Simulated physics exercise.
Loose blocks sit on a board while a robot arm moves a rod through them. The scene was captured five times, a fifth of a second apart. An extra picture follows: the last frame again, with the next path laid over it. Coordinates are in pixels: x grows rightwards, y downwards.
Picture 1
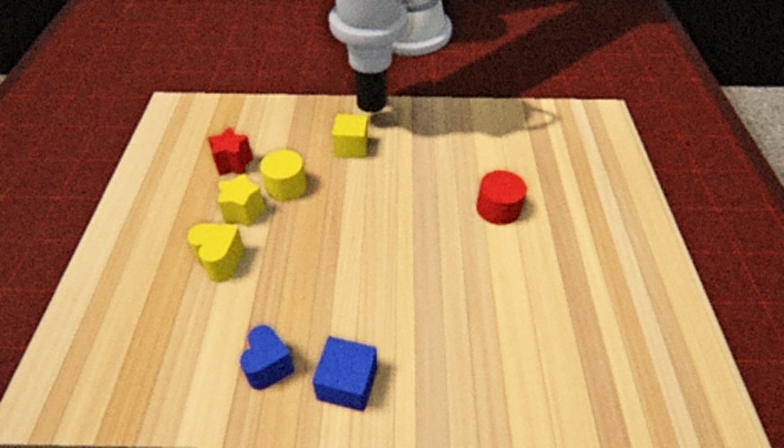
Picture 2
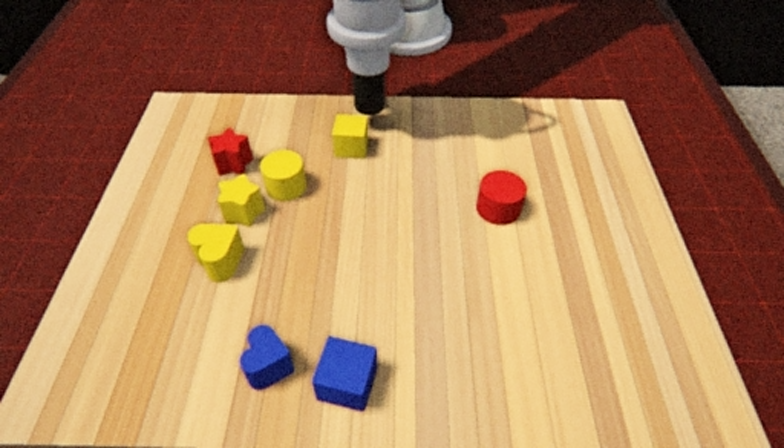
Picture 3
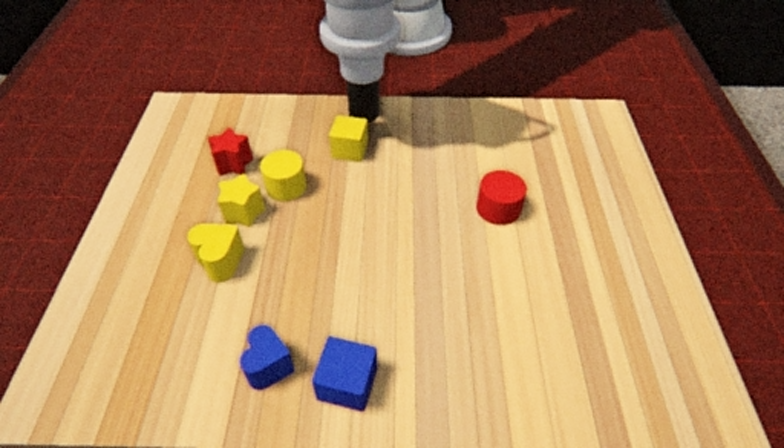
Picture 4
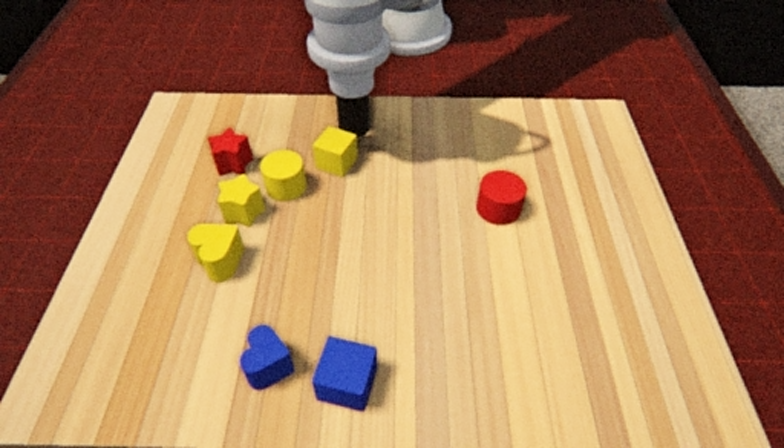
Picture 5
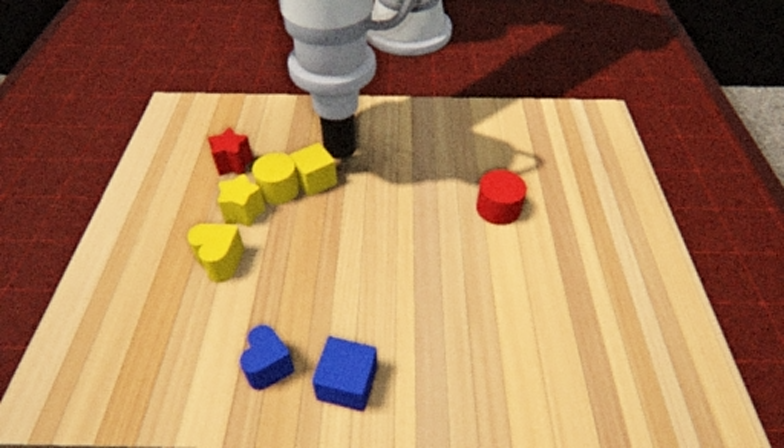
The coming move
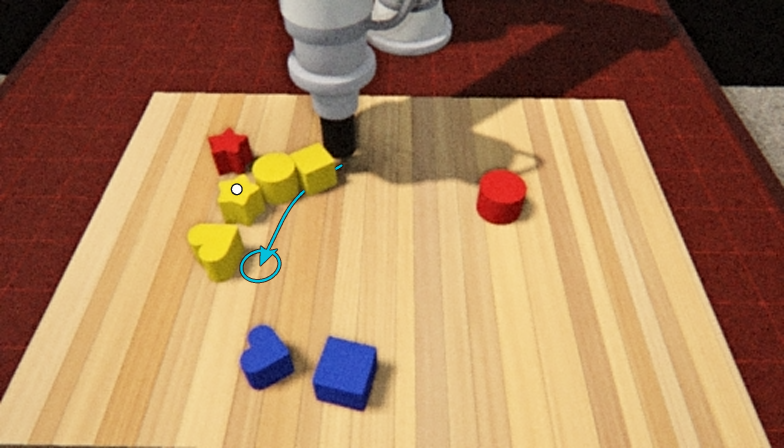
On a striped wooden board set over a dark red surface, red, yellow and blue blocks sit apart as a robot arm's black rod hovers near the yellow cube. The rod moves toward the lower left and pushes the cube against the yellow cylinder, which shifts slightly left beside the yellow star.
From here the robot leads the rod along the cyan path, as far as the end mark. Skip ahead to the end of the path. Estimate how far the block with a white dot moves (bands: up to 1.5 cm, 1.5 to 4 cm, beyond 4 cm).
The answer is over 4 cm.
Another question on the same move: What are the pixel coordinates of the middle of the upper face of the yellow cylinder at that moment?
The answer is (208, 181).
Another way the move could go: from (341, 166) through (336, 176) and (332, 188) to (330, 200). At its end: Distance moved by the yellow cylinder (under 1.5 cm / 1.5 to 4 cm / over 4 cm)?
Between 1.5 and 4 cm.
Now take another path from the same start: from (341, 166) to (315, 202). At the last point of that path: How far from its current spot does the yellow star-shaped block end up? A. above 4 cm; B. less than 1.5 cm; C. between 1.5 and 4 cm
Letter C.
The drawn path runs from (341, 166) via (305, 190) and (280, 224), ending at (260, 265); the dot is on the yellow star-shaped block.
What follows on the original path. One third of the way, rod at (302, 174); yellow star-shaped block at (206, 207), turned 25° anticlockwise; yellow cylinder at (226, 180); yellow square block at (266, 180), turned 25° clockwise.
Two thirds of the way, rod at (276, 209); yellow star-shaped block at (189, 212), turned 50° anticlockwise; yellow cylinder at (208, 181); yellow square block at (231, 202), turned 75° clockwise.
At the end, rod at (256, 249); yellow heart-shaped block not moved; yellow star-shaped block at (188, 212), turned 55° anticlockwise; yellow cylinder at (208, 181); yellow square block at (228, 206), turned 95° clockwise.
